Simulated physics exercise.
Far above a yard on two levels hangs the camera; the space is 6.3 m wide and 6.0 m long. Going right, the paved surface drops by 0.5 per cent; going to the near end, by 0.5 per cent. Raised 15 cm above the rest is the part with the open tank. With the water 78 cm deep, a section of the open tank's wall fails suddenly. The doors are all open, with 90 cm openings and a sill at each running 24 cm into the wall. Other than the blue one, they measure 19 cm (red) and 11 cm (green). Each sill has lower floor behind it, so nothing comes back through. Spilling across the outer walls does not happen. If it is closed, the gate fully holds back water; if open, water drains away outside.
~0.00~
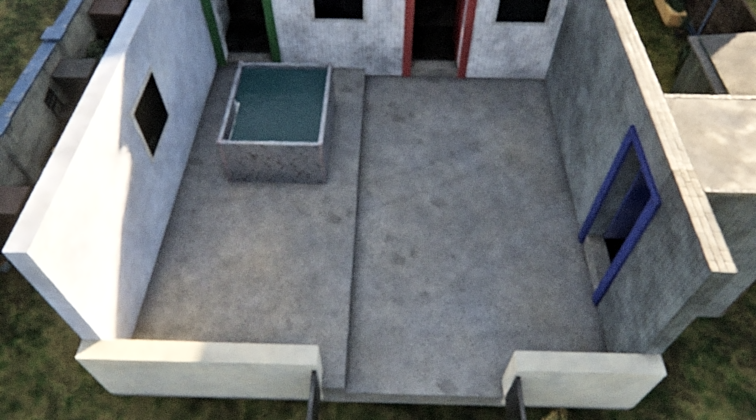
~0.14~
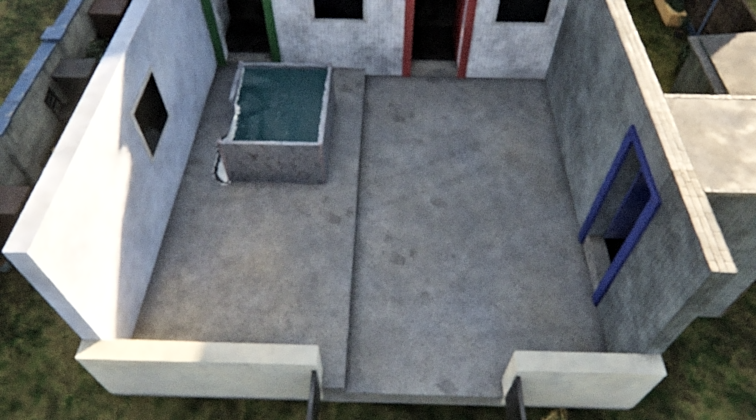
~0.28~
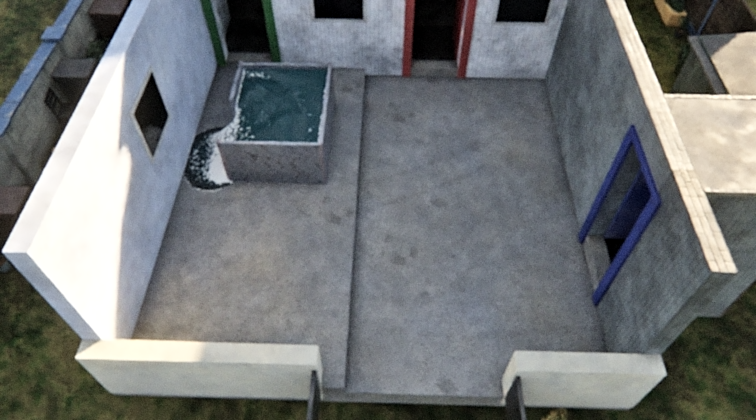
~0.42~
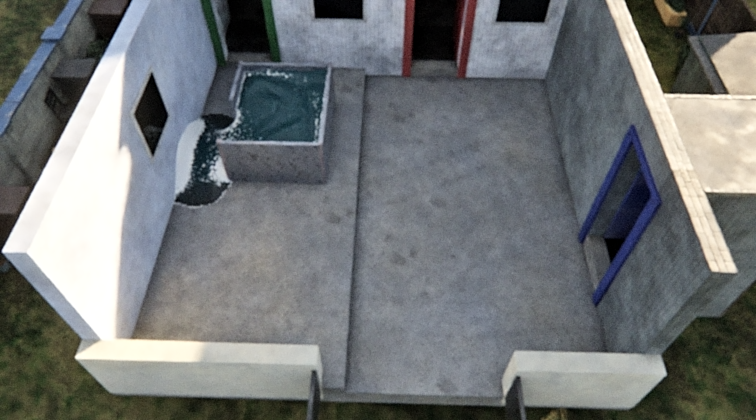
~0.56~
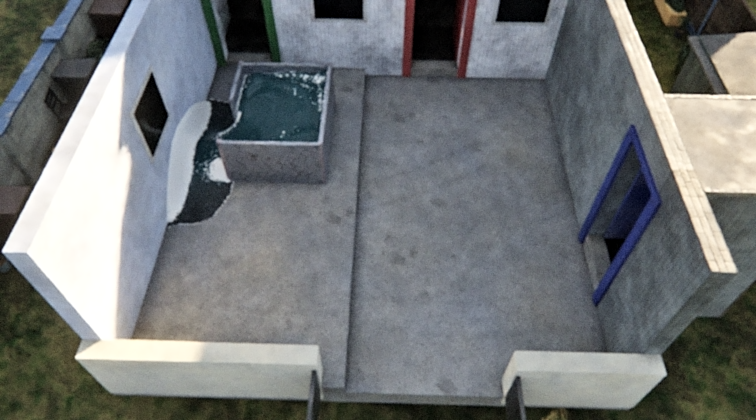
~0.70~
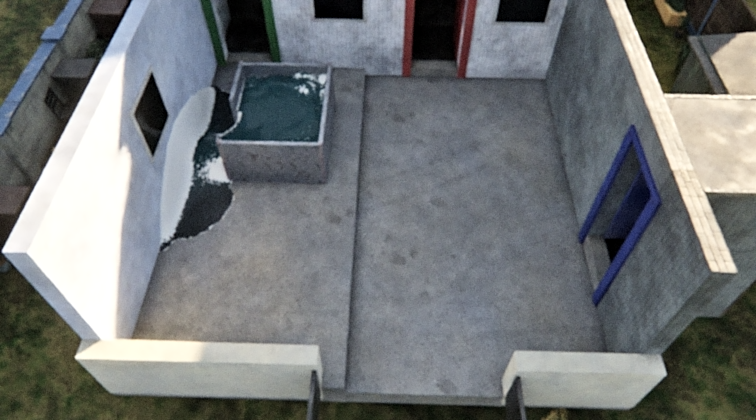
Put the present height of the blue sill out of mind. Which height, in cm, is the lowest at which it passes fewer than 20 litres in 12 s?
Close to 6.5 cm.
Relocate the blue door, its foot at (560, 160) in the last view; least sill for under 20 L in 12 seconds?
Close to 6.5 cm at the least.
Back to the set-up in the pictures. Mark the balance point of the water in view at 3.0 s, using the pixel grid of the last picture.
The water is centred around (259, 180) in the last picture's pixels.
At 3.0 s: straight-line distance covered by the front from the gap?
5.2 m.
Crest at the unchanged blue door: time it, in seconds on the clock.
Near 5.5 seconds.
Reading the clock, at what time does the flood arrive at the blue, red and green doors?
So the front gets to blue at 4.5 seconds, red at 2.8 seconds, and green at 1.0 seconds.
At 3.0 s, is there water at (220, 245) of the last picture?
That spot is swamped.
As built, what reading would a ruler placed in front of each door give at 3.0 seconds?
In cm - blue: 0, red: 2, green: 23.
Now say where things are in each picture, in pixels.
The first picture shows the open tank at (279, 105) is whole and still, 78 cm deep; the blue door at (611, 229) is dry.
In the second picture, the gap is at (235, 147), the front 0.3 m out at a hidden place; the back of the open tank holds 78 cm.
In the third picture, water pours out at (235, 148) and has run 0.8 m, to (190, 156); about 12 cm deep outside, 78 cm at the back.
In the fourth picture, water pours out at (235, 149) and has run 0.9 m, to (201, 118); about 16 cm deep outside, 70 cm at the back.
In the fifth picture, the front is at (169, 223), 1.2 m from the gap at (235, 148); 1.8 m2 of floor is wet, 66 cm left at the back.
In the sixth picture, the gap is at (235, 148), the front 1.6 m out at (162, 246); the back of the open tank holds 67 cm; the blue door at (611, 229), 5.8 m from the gap, is still 5.7 m from the nearest water.
After 1.4 s water covers 20 % of the floor, deepest (52 cm) near (187, 164); it has not reached the blue door.
After 3.0 s water covers 40 % of the floor, deepest (28 cm) near (200, 156); it has not reached the blue door.
After 12.0 s water covers 90 % of the floor, deepest (8 cm) near (588, 381); 6 cm at the blue door, 0 litres in over its 23 cm sill.
At the blue door as built, the water arrived by 4.5 s and peaked near 10 cm at 5.6 s.
Run again over the same 12 s with other heights there, 32 litres in over 5.5 cm, 8 litres over 7.5 cm. The limit of 20 litres is kept from about 6.5 cm up.
